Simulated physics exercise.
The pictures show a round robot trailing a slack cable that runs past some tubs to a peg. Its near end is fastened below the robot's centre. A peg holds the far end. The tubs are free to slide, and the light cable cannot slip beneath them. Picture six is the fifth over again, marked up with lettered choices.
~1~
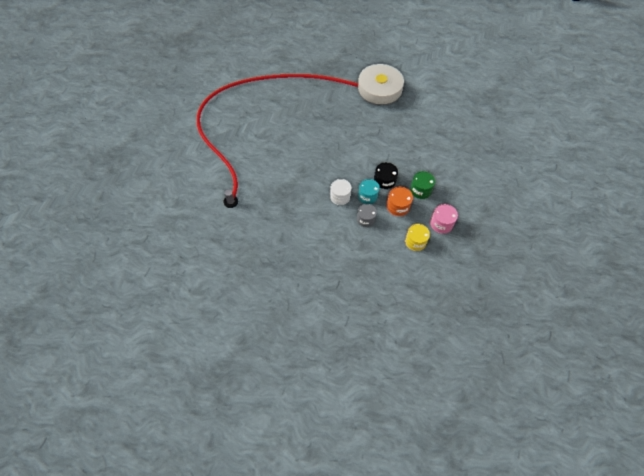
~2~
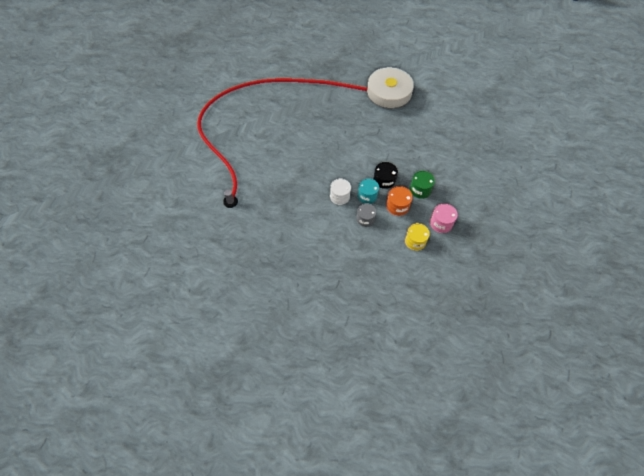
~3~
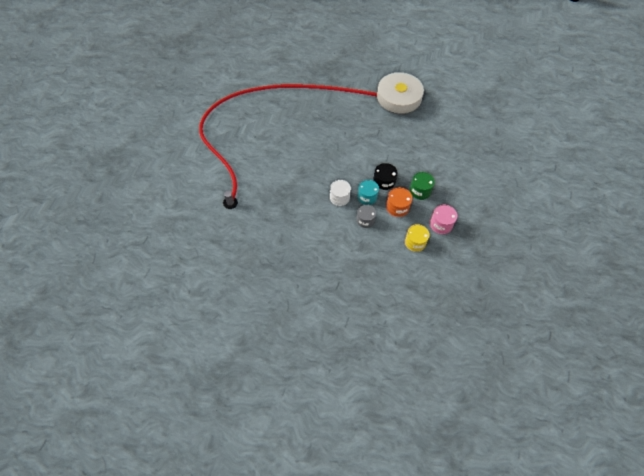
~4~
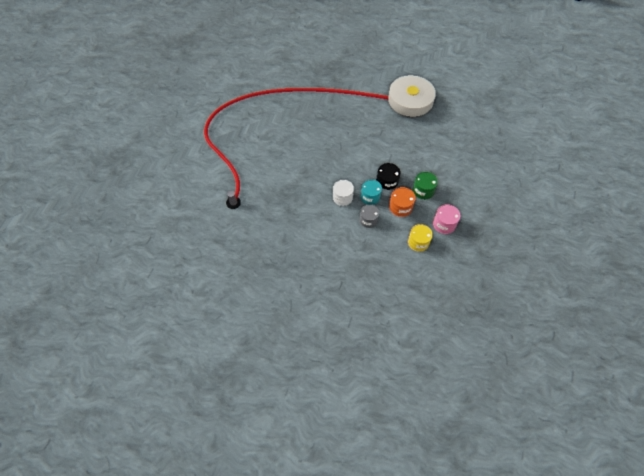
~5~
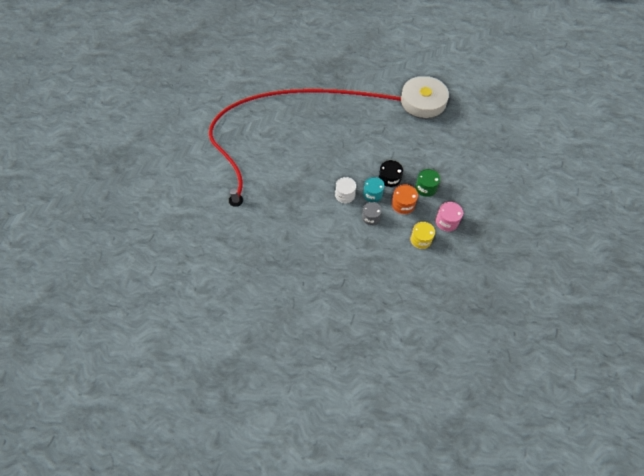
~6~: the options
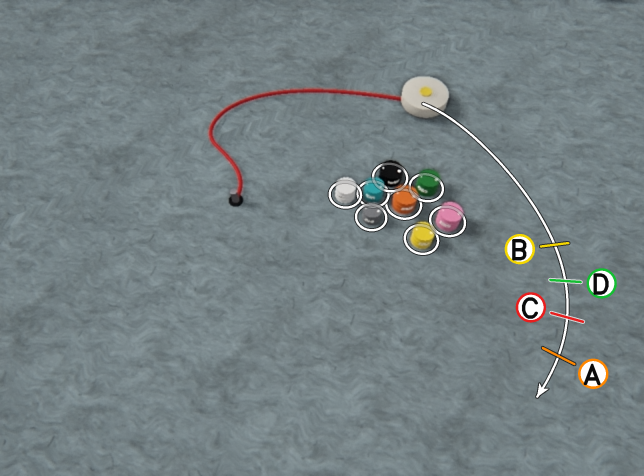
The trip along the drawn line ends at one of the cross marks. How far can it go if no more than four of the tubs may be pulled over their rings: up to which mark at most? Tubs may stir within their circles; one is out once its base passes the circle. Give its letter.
C.
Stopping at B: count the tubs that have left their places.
The count is none.
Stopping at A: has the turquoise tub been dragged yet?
Yes.
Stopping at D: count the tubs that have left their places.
The count is none.
On the marked copy, A at (558, 356); B at (555, 245); C at (567, 317); D at (565, 281); the route from (423, 104) via (541, 217) to (537, 397).
Following C. Soon after the start, robot (496, 150).
Later, robot (553, 229).
In the end, robot (571, 314); orange tub (403, 209); green tub (423, 202); black tub (394, 191); three over the rings.
As for the rest, A has six over the rings; B is within the limit but short; D is within the limit but short.
